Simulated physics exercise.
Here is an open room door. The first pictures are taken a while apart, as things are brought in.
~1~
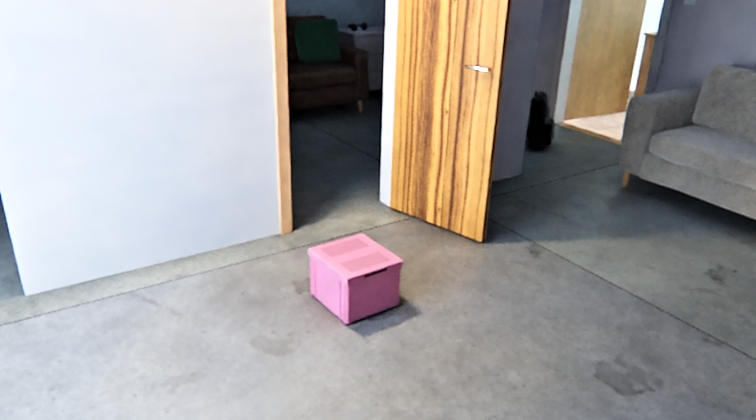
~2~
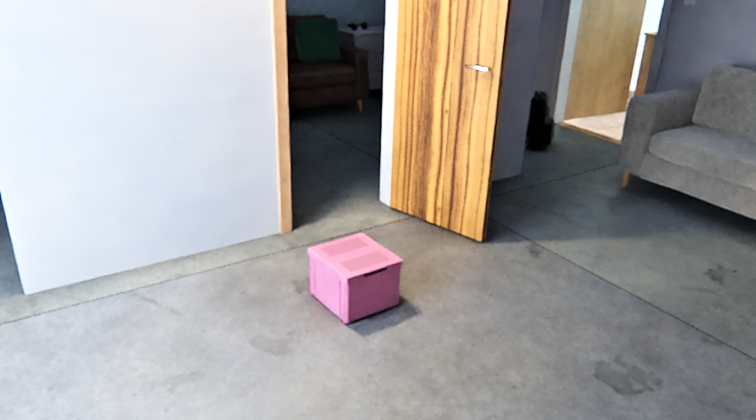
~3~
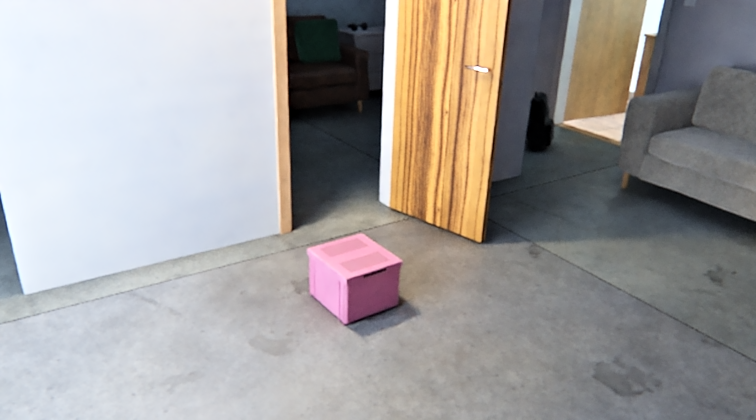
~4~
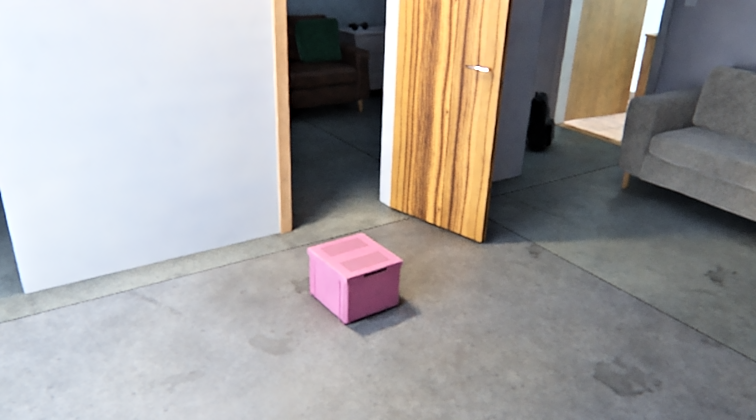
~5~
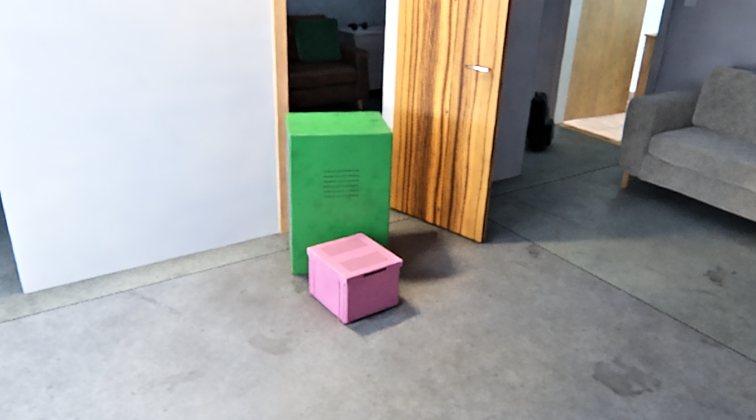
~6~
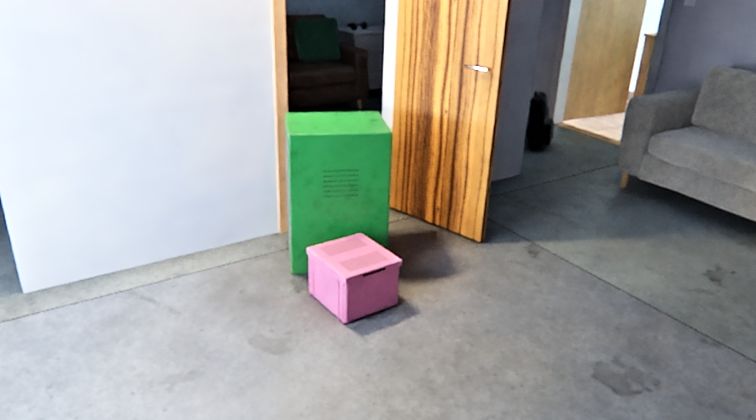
A green metal cabinet appears behind the still pink box, before the wide-open wooden door.
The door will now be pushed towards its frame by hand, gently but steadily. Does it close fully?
In the end the door stops short.
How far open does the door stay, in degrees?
About 55°.
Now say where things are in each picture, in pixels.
The first picture shows door wide open and still; pink tote (355, 278).
The second picture shows door wide open and still; pink tote (354, 277).
The third picture shows door wide open and still; pink tote (354, 278).
The fourth picture shows door wide open and still; pink tote (354, 277).
The fifth picture shows door wide open and still; pink tote (354, 277).
The sixth picture shows door wide open and still; green appliance (336, 192); pink tote (353, 277).
Then, 0.40 s past the last view, door at 97°.
Then, 0.70 s past the last view, door at 83°.
Then, 1.00 s past the last view, door at 67°.
Then, 1.20 s past the last view, door at 56°.
Finally, door at 53°; both still in place. Final places as the last picture's camera would see them, green appliance near (336, 192).
